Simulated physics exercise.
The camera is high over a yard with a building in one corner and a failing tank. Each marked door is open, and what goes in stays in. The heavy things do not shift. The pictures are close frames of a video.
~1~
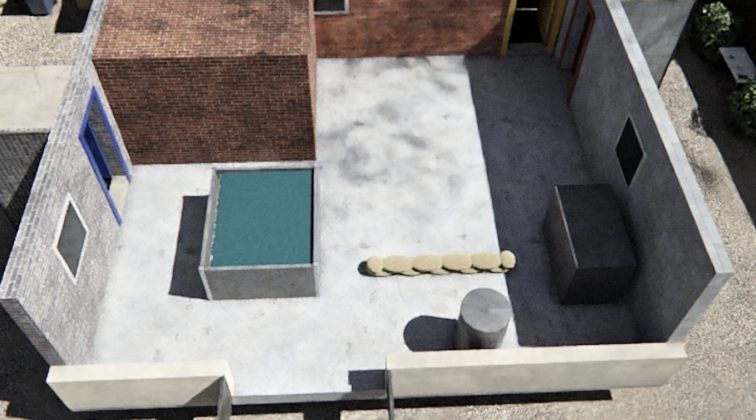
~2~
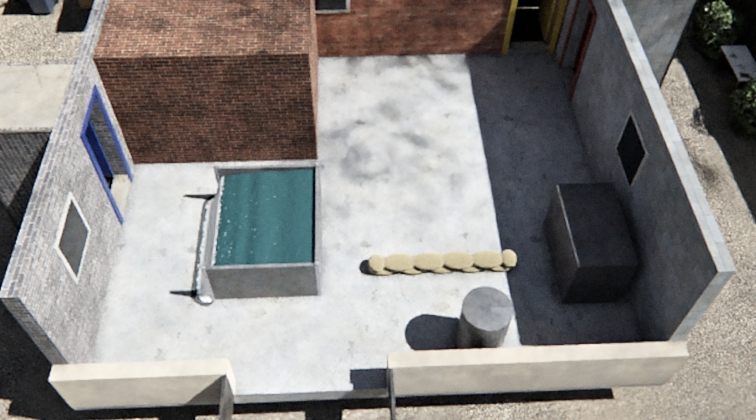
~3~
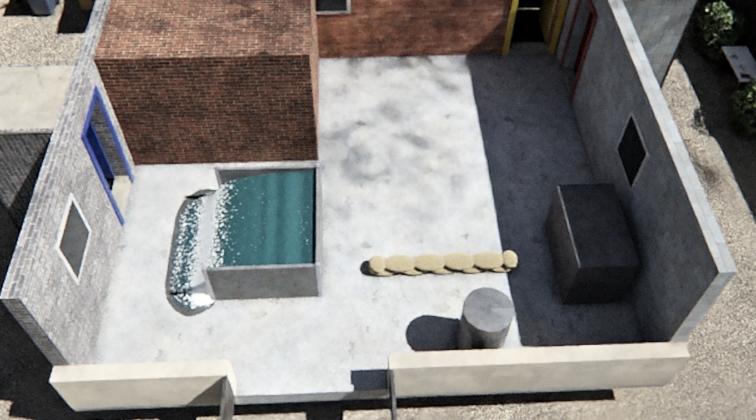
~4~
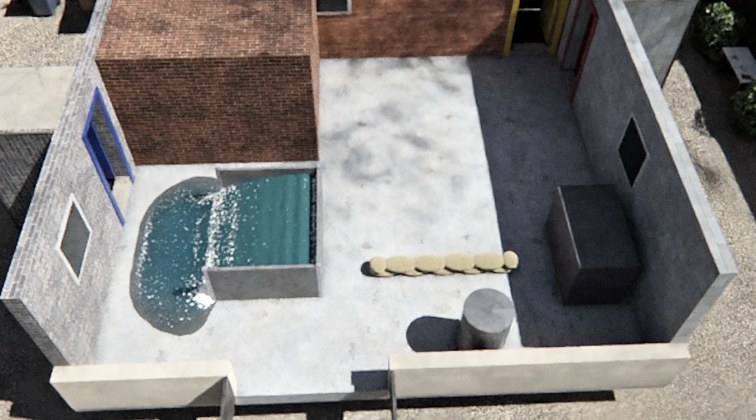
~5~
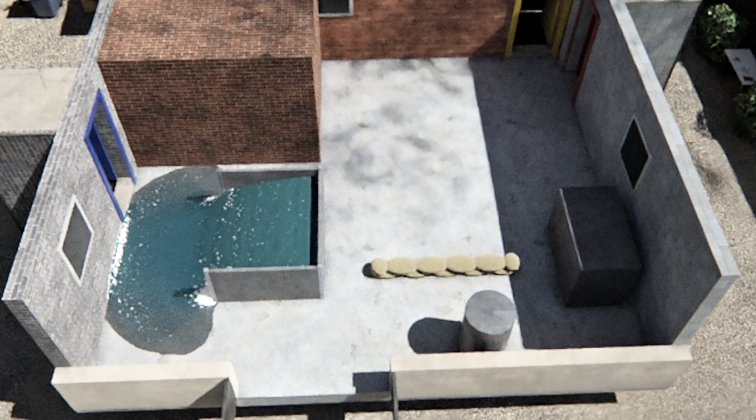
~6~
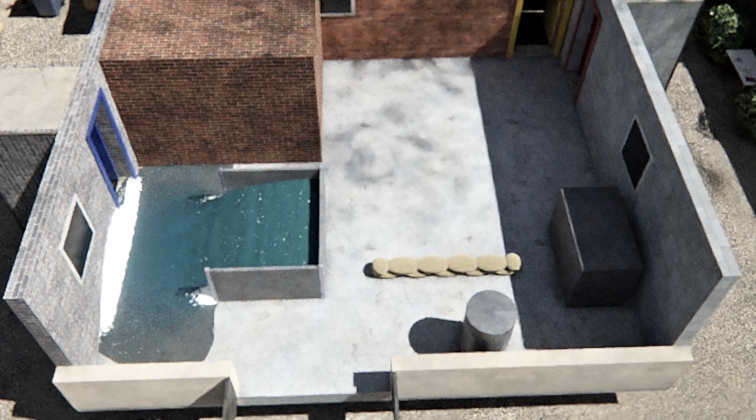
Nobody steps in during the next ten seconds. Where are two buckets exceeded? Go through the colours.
One by one: The yellow door holds within the limit; the blue door floods; the red door holds within the limit.
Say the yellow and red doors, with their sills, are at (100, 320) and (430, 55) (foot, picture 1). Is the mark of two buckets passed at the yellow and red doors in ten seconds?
My reading: The yellow one goes over, the red one lets less in.
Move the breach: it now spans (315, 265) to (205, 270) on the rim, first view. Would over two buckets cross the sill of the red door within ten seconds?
One by one: Red door holds.
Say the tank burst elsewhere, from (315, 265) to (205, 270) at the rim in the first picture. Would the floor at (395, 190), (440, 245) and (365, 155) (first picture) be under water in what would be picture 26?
As listed: No water, clear, no water.
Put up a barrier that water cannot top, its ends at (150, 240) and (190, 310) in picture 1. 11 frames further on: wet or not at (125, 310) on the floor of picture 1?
At that place: Awash.
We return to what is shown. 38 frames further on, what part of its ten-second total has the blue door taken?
Roughly 100 per cent.
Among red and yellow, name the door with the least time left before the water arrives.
It is the red one.
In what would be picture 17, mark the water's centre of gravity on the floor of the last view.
Close to (188, 260).
A moment on, water covers 15 % of the floor; the yellow door not reached, the blue door over two buckets in, the red door not reached.
Next, water covers 20 % of the floor; the yellow door not reached, the blue door far over two buckets in, the red door not reached.
Then, water covers 45 % of the floor; the yellow door not reached, the blue door far over two buckets in, the red door not reached.
Later, water covers 75 % of the floor; the yellow door not reached, the blue door far over two buckets in, the red door wet at the sill, nothing in.
In the end, water covers 85 % of the floor; the yellow door wet at the sill, nothing in, the blue door far over two buckets in, the red door wet at the sill, nothing in.
